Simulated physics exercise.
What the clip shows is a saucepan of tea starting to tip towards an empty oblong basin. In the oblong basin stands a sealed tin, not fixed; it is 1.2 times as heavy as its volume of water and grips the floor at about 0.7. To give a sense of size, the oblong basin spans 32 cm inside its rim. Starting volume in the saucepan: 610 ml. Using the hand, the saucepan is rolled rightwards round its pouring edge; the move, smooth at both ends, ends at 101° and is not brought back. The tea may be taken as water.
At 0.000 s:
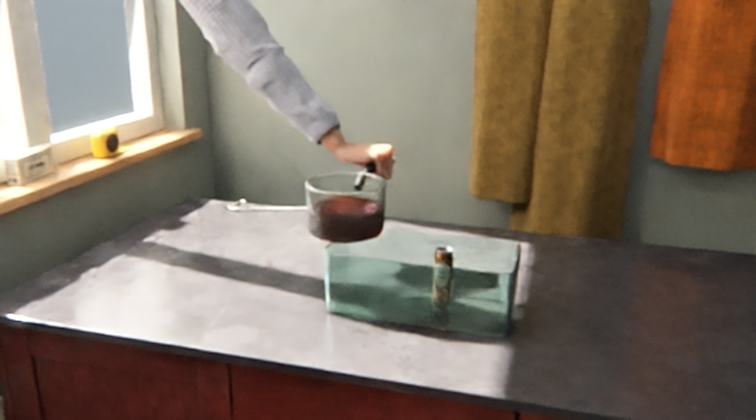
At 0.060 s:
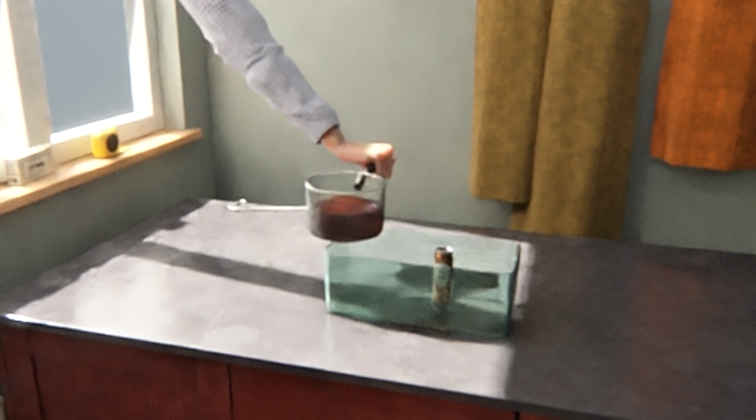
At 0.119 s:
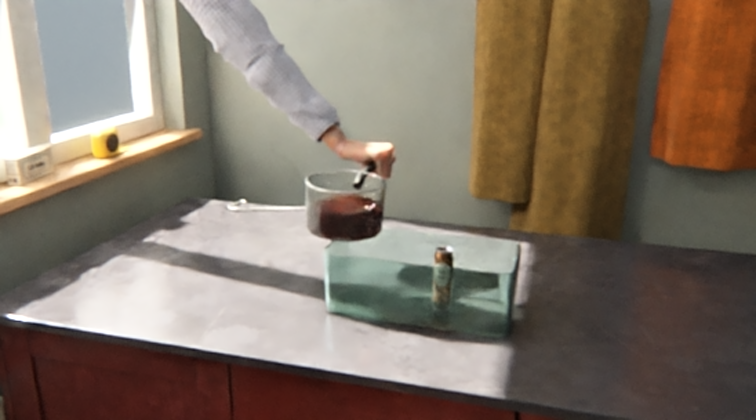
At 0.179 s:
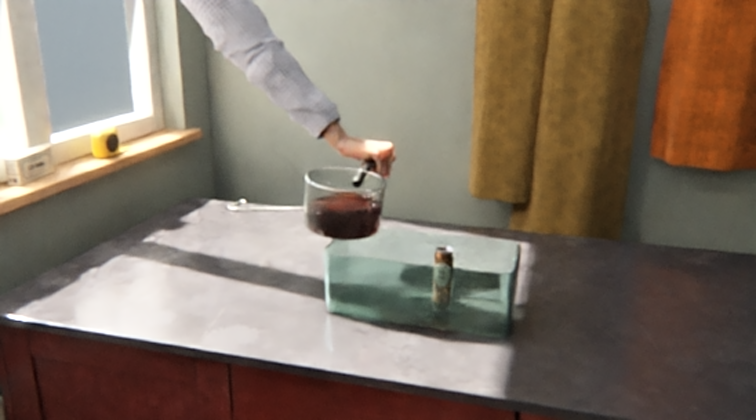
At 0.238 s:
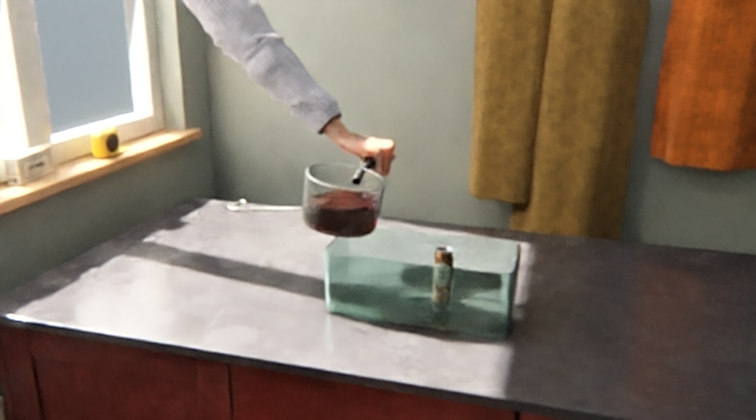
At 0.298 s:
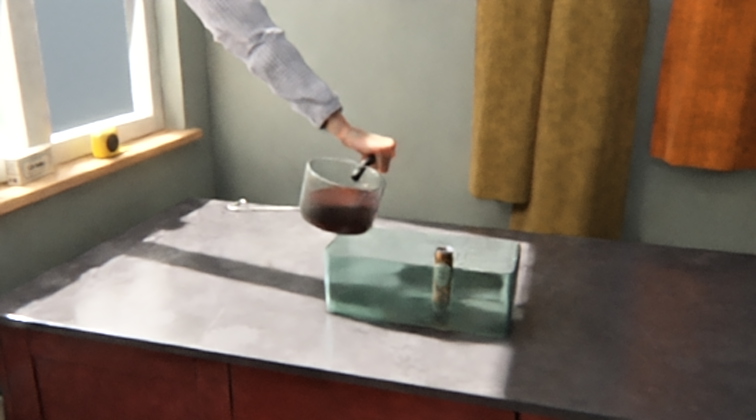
We see a hand in a grey-blue sleeve holding a clear saucepan of dark reddish liquid above a greenish glass basin with a small tin inside, then slowly tilting the pan slightly to the right while the basin stays still.
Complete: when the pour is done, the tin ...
... has tipped over.
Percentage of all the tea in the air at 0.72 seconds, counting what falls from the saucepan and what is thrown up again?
I'd say close to 16 per cent.
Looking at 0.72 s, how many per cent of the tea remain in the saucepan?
Portion remaining: Approx. 84 per cent.
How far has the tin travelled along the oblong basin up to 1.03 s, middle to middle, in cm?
About 0 cm.
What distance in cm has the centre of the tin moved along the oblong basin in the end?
Shift of tin centre: Approx. 6.5 cm.
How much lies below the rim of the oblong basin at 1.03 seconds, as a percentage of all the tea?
Roughly 50 %.
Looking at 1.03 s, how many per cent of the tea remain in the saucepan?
About 26 percent.
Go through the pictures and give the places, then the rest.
The first frame shows tilt 0°; pouring edge (384, 187); surface from (313, 203) to (382, 210); the oblong basin's rim runs from (336, 239) to (518, 259); the tin's top is at (444, 252).
The second frame shows tilt 1°; pouring edge (384, 187); surface from (313, 203) to (382, 209).
The third frame shows tilt 2°; pouring edge (384, 187); surface from (312, 202) to (382, 207).
The fourth frame shows tilt 5°; pouring edge (383, 187); surface from (311, 200) to (380, 205).
The fifth frame shows tilt 9°; pouring edge (383, 187); surface from (309, 197) to (380, 203).
The sixth frame shows tilt 15°; pouring edge (383, 187); surface from (307, 192) to (379, 200).
After 0.72 s the tilt is 66° and 85 per cent is still to pour; the tin stands where it began.
After 1.03 s the tilt is 96° and 26 per cent is still to pour; the tin stands where it began.
After 1.35 s the tilt is 101° and 2 per cent is still to pour; the tin lies on its side.
After 1.70 s the tilt is 101° and 0 per cent is still to pour; the tin lies on its side.
In the end the tin lies on its side.
